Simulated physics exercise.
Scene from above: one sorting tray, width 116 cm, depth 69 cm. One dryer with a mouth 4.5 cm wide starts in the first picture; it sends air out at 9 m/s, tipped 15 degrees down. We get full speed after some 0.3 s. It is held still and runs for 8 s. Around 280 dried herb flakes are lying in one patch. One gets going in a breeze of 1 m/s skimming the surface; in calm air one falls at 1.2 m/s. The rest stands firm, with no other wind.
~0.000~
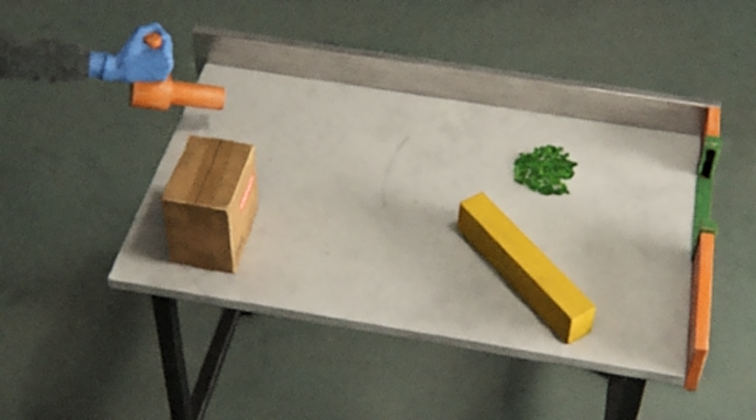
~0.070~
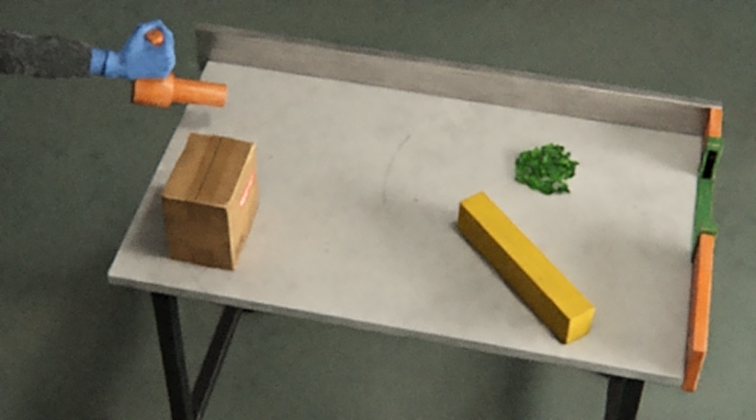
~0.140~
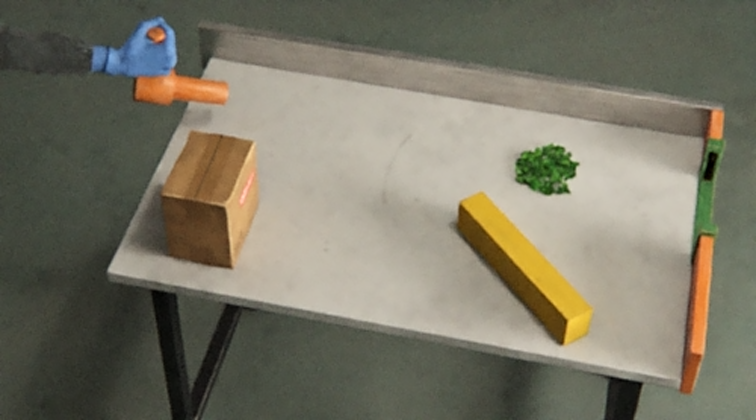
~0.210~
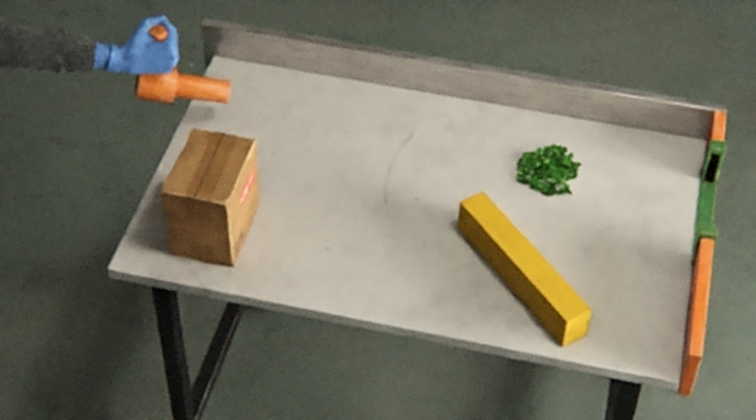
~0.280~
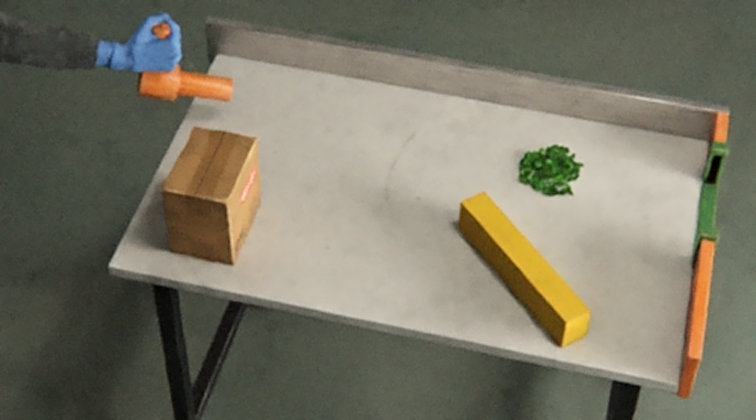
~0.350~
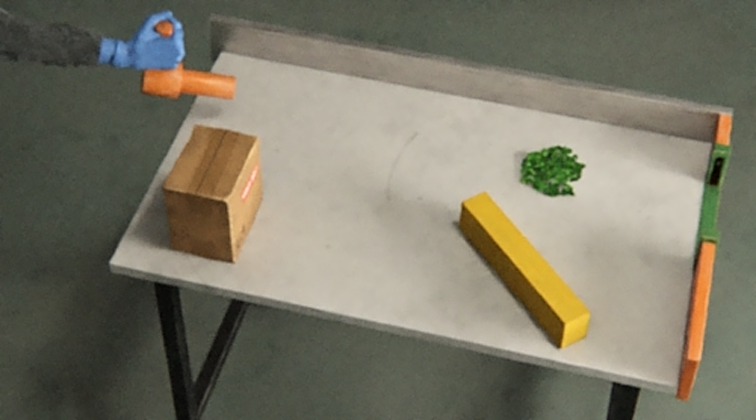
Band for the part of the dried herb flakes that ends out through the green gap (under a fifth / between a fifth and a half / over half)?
Band: Over half.
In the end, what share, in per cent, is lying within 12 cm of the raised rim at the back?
It comes to close to 0 per cent.
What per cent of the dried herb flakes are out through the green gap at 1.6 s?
I reckon close to 50 %.
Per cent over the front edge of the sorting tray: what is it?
About 0 % front.
After 1.6 s the count stands so, 54 % are out through the green gap; the middle of those still in play is near (659, 199).
After 2.6 s the count stands so, 92 % are out through the green gap.
After 4.4 s the count stands so, 99 % are out through the green gap.
After 8.0 s, at the end, 99 % are out through the green gap.
